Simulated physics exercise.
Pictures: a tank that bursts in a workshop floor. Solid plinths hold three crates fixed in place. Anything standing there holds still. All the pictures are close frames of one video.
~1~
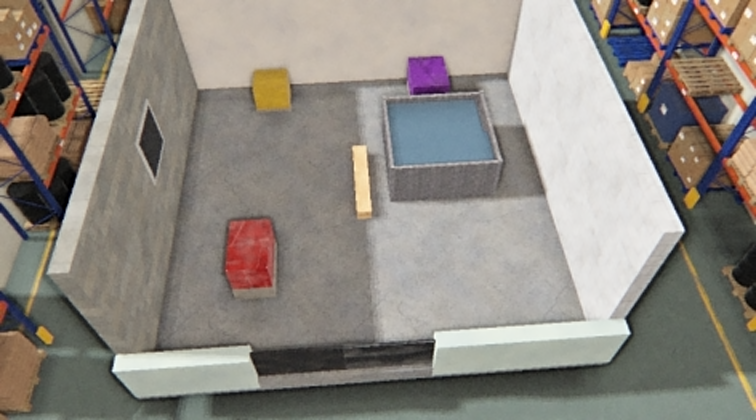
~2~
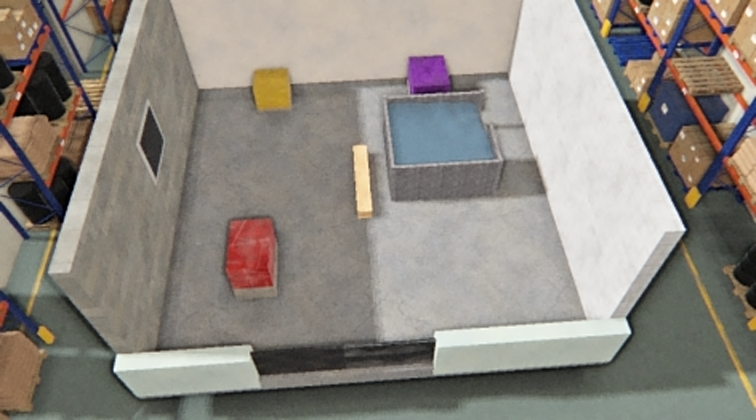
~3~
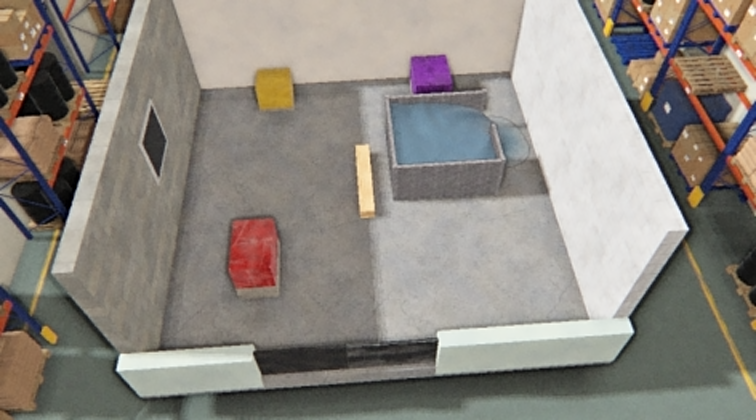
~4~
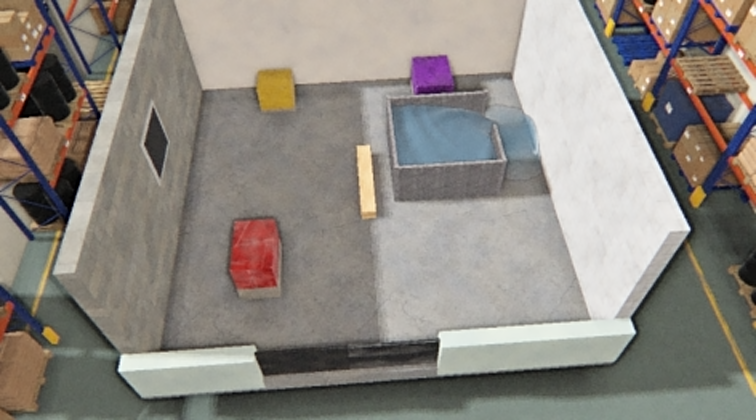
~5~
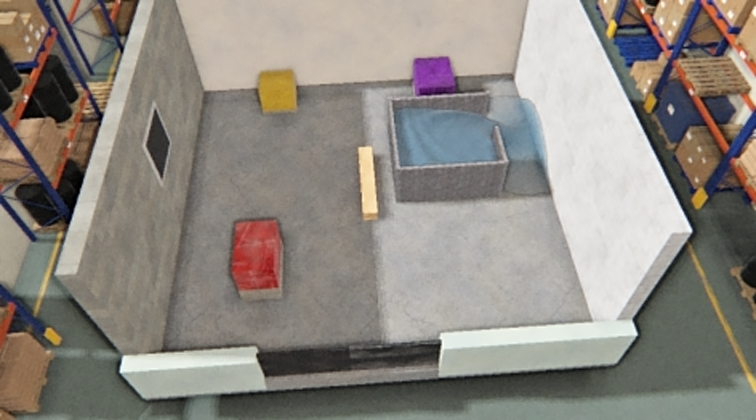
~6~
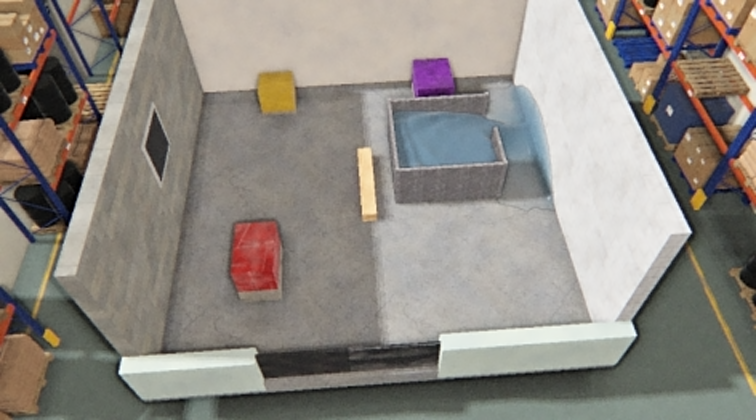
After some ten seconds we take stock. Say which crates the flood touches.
Outcome: The red crate will have no water on it; the purple crate will have water on it; the yellow crate will have water on it.
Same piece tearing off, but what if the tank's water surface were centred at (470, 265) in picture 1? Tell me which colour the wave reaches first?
I'd go with the one in purple.
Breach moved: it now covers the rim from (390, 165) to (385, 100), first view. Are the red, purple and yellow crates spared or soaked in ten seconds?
Going crate by crate, the red one stays out of reach, then the purple one stays out of reach, then the yellow one is caught.
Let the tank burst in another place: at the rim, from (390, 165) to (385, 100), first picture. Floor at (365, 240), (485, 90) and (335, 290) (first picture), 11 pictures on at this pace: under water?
Those three come out soaked, moisture-free and soaked, one after another.
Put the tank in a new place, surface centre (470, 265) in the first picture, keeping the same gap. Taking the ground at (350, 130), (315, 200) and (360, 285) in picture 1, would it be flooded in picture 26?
Taking the three spots in order: Swamped, bare, bare.
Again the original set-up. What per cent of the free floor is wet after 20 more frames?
That works out at 50 %.
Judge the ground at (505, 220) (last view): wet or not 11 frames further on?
Result for the point: Waterlogged.
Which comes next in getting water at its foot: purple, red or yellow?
Answer: That's the one in purple.
A moment on, water covers 15 % of the floor; the red crate not reached, the purple crate water round its plinth, the yellow crate not reached.
Next, water covers 30 % of the floor; the red crate not reached, the purple crate water round its plinth, the yellow crate not reached.
Then, water covers 50 % of the floor; the red crate not reached, the purple crate water round its plinth, the yellow crate water round its plinth.
Later, water covers 80 % of the floor; the red crate water round its plinth, the purple crate water round its plinth, the yellow crate water round its plinth.
In the end, water covers 95 % of the floor; the red crate stayed above the water, the purple crate was topped, the yellow crate was topped.
